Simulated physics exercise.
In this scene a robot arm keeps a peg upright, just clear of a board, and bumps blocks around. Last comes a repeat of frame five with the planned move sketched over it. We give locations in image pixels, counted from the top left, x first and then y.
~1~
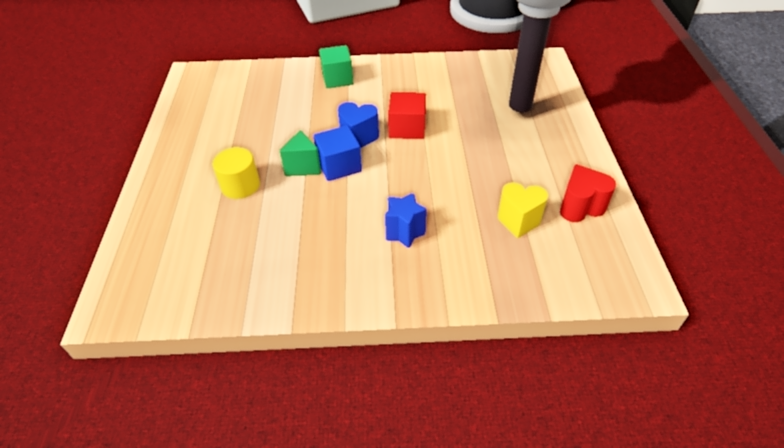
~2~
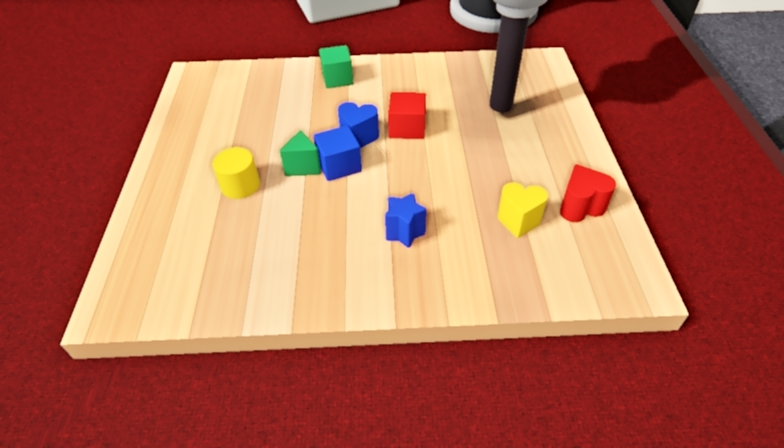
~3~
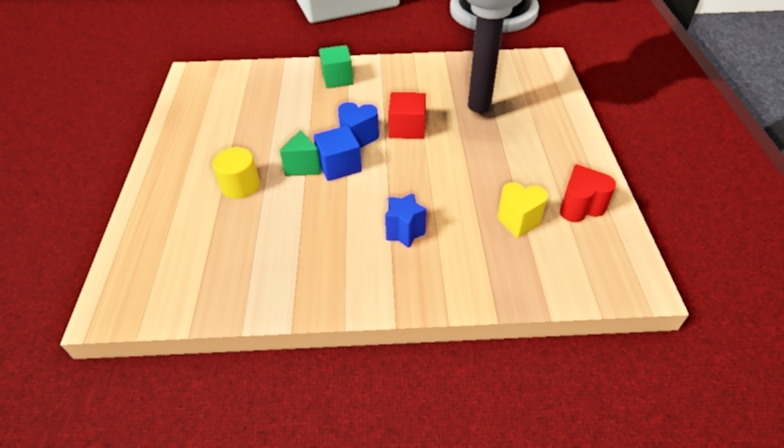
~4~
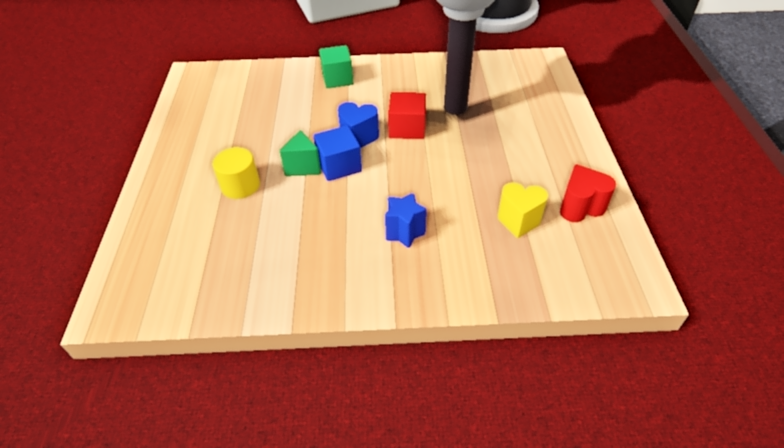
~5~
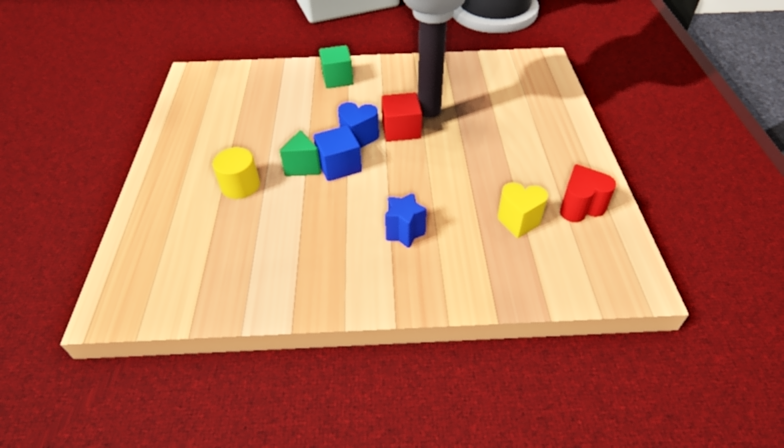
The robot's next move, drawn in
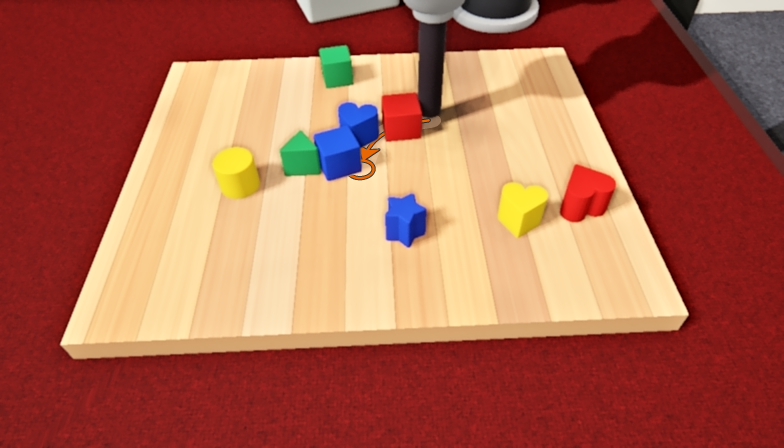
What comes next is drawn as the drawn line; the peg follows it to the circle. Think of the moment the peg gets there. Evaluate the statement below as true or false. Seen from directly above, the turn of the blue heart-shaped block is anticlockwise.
It is false.
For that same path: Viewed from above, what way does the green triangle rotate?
The block turns clockwise.
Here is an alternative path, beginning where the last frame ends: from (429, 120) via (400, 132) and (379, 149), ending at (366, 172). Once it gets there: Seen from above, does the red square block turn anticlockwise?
No - that is not the case.
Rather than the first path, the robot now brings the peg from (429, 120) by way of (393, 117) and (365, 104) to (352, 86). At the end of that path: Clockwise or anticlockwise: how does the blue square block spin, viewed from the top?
Viewed from above: Anti-clockwise.
The drawn path runs from (429, 120) through (396, 128) and (371, 145) to (361, 169).
The first path, step by step. One third of the way, peg (395, 119); green triangle (288, 149), turned 30° clockwise; blue square block (326, 143), turned 40° anticlockwise; blue heart-shaped block (330, 117), turned 35° clockwise; red square block (371, 115), turned 25° anticlockwise.
Two thirds of the way, peg (371, 136); green triangle (278, 151), turned 50° clockwise; blue square block (310, 155), turned 50° anticlockwise; blue heart-shaped block (309, 125), turned 100° clockwise; red square block (345, 134), turned 30° anticlockwise.
At the end, peg (360, 160); green triangle (274, 151), turned 75° clockwise; blue square block (292, 170), turned 15° anticlockwise; blue heart-shaped block (308, 125), turned 105° clockwise; red square block (332, 158), turned 30° anticlockwise.
